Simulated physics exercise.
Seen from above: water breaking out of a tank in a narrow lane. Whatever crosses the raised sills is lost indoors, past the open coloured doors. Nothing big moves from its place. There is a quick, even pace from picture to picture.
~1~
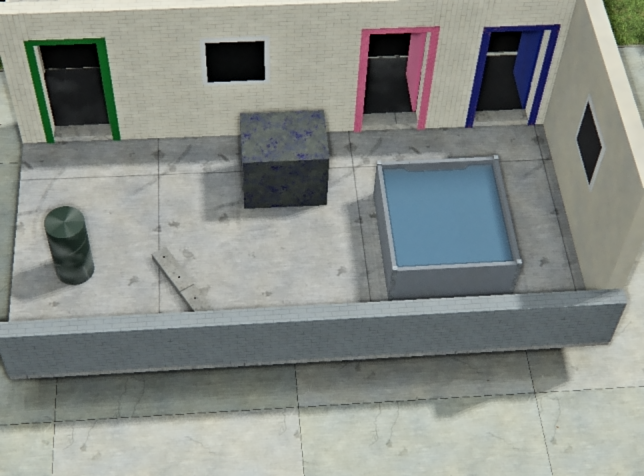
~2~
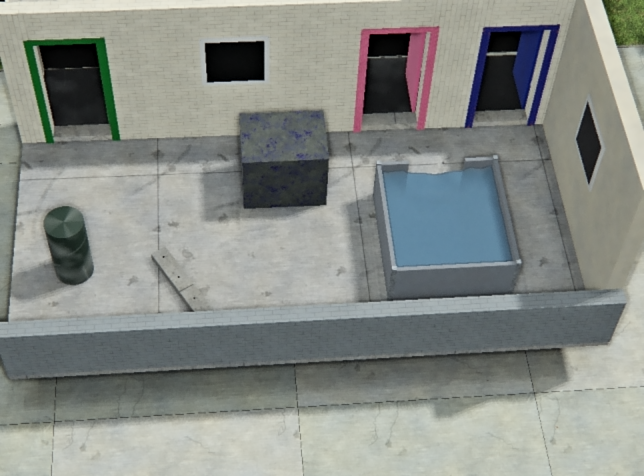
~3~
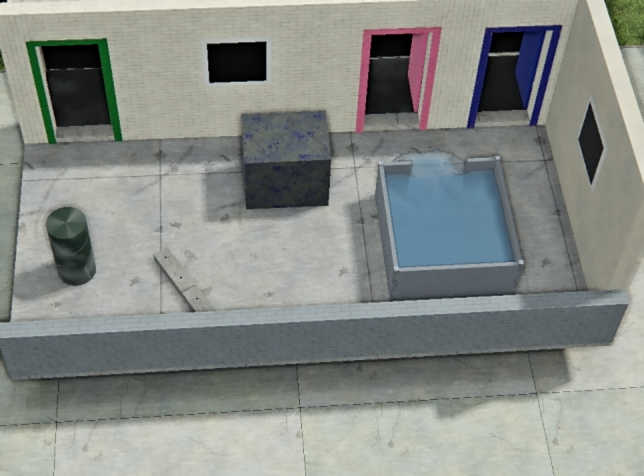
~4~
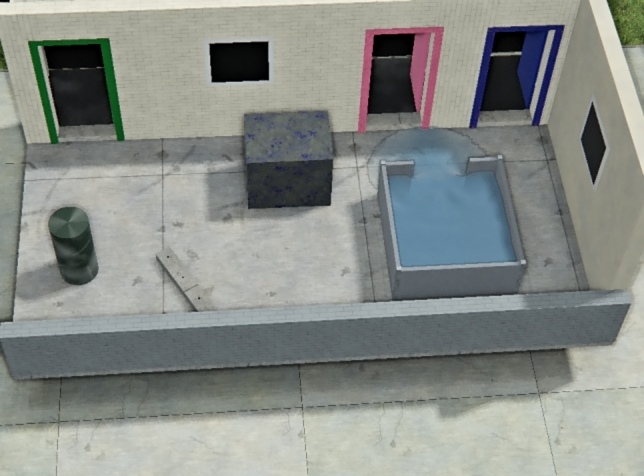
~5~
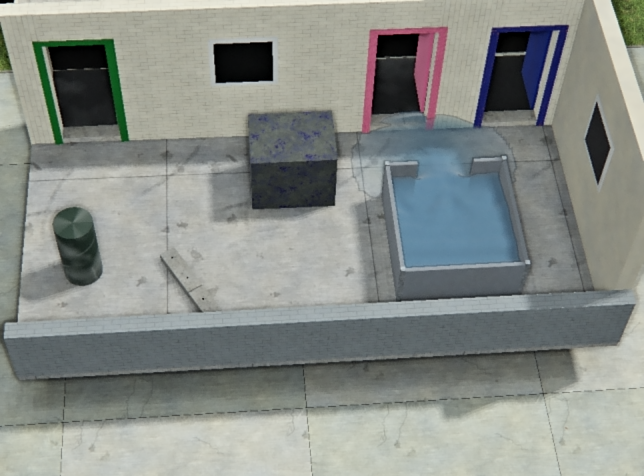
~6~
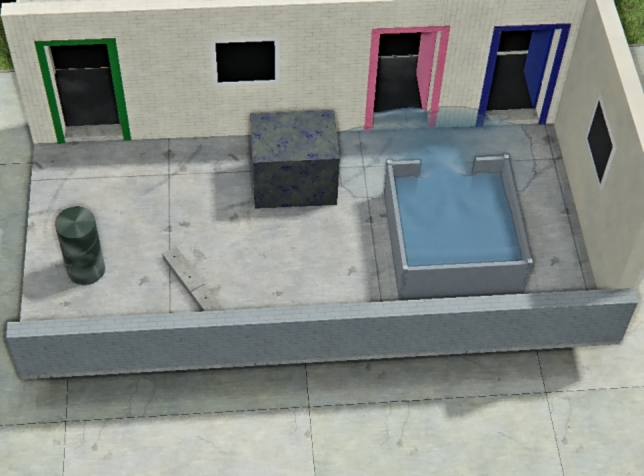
Water broke out through a gap in the far side of a square gray tank and spread quickly across the walled yard's floor toward the back wall, reaching the foot of the pink-framed doorway.
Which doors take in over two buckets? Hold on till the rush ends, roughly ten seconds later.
In order: The blue door will let through over two buckets. The pink door will let through over two buckets. The green door will let through no more than two buckets.
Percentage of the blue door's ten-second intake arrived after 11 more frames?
I'd say some 35 per cent.
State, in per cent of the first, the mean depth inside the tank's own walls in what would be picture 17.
54 % or so.
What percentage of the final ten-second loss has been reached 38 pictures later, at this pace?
Around 80 percent.
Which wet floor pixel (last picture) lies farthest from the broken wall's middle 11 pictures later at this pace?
Point: (143, 145) in the last picture's pixels.
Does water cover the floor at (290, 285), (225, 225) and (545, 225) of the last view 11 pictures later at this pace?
Point by point: Not yet wet, not yet wet, inundated.
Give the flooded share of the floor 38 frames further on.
Estimated share: About 70 %.
A moment on, water covers 15 % of the floor; the blue door under two buckets in, the pink door far over two buckets in, the green door not reached.
Next, water covers 30 % of the floor; the blue door over two buckets in, the pink door far over two buckets in, the green door not reached.
Then, water covers 50 % of the floor; the blue door over two buckets in, the pink door far over two buckets in, the green door wet at the sill, nothing in.
Later, water covers 70 % of the floor; the blue door far over two buckets in, the pink door far over two buckets in, the green door wet at the sill, nothing in.
In the end, water covers 90 % of the floor; the blue door far over two buckets in, the pink door far over two buckets in, the green door wet at the sill, nothing in.
